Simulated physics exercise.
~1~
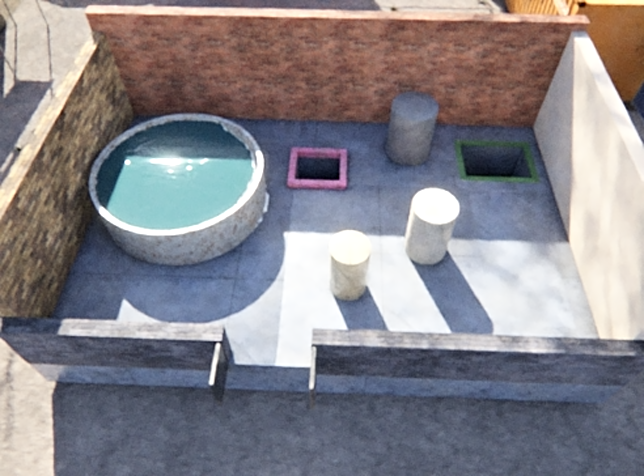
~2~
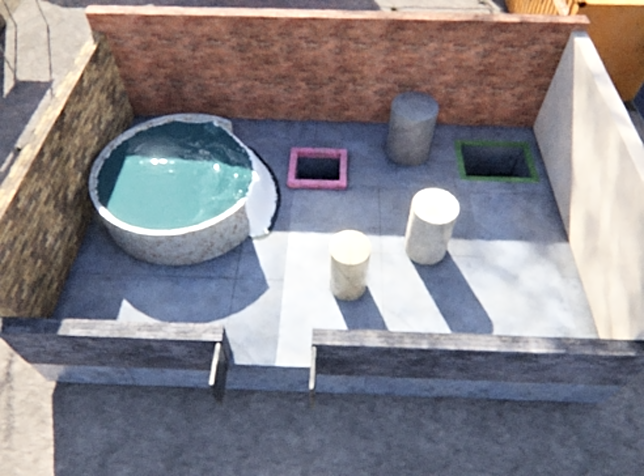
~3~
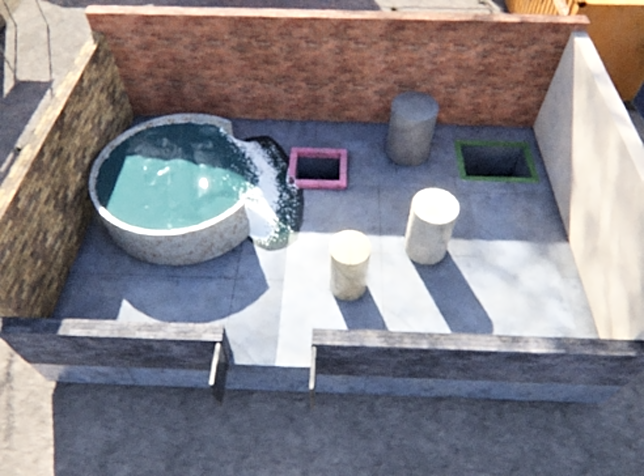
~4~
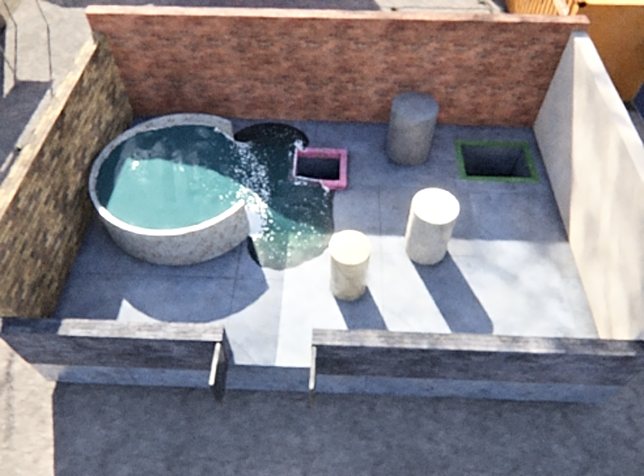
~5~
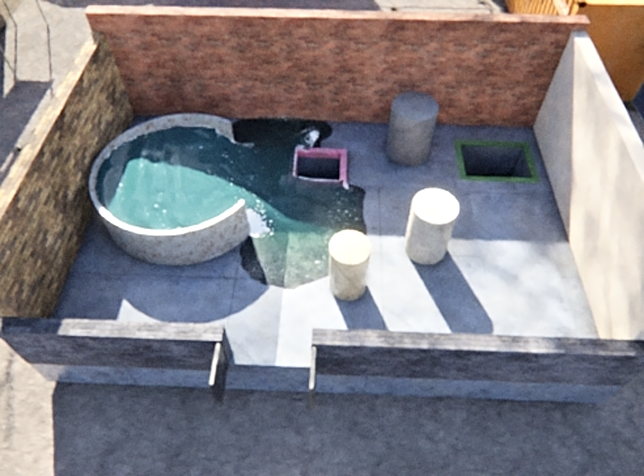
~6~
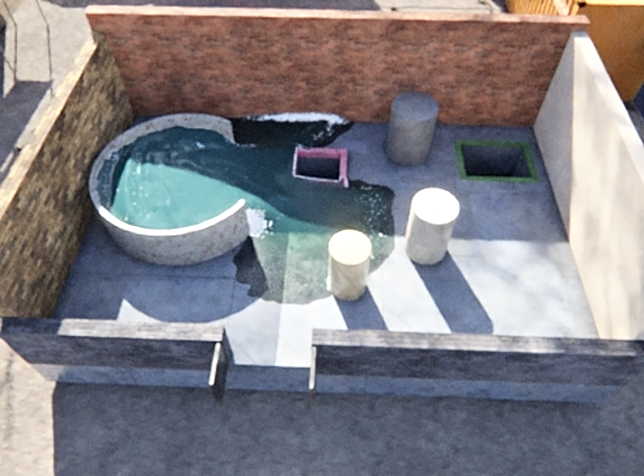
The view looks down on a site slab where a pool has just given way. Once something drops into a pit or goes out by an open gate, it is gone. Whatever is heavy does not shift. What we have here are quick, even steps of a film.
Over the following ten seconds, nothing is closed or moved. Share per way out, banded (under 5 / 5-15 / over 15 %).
Banded: Gate under 5 %, green pit over 15 %, pink pit over 15 %.
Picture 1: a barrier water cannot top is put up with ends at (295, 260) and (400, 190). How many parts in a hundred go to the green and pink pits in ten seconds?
I'd say the green pit takes roughly 14 %, the pink pit roughly 30 %.
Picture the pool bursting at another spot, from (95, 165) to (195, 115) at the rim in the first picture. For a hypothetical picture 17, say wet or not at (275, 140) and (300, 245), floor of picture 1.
The first ends up soaked, the second ends up unsoaked.
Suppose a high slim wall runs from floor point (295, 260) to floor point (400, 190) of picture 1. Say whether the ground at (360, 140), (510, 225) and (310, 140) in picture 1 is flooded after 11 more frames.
As the points were listed, they come out taken by the flood, free from flooding, and finally taken by the flood.
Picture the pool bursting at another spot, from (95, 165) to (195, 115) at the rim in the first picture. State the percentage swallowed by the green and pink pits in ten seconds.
Approximately, green takes 10 % and pink takes 10 %.
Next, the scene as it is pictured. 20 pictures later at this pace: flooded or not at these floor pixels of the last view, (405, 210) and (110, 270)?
First swamped, then spared.
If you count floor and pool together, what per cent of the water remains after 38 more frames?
Some 64 per cent.
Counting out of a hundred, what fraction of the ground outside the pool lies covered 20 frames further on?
Roughly 75 %.
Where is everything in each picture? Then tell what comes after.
The first picture shows the round tank at (178, 171) is whole and still.
In the second picture, the front is at (260, 237), out from the gap at (261, 180).
In the third picture, water pours out at (261, 181) and has run to (265, 139).
In the fourth picture, the front is at (279, 126), out from the gap at (261, 182).
In the fifth picture, water pours out at (261, 183) and has run to (320, 121).
In the sixth picture, water pours out at (261, 183) and has run to (385, 252).
A moment on, water covers 40 % of the floor; the gate 0 %, the green pit 0 %, the pink pit 7 %.
Next, water covers 65 % of the floor; the gate 0 %, the green pit 1 %, the pink pit 13 %.
Then, water covers 75 % of the floor; the gate 0 %, the green pit 7 %, the pink pit 17 %.
Later, water covers 85 % of the floor; the gate 1 %, the green pit 17 %, the pink pit 19 %.
In the end, water covers 100 % of the floor; the gate 1 %, the green pit 29 %, the pink pit 19 %.
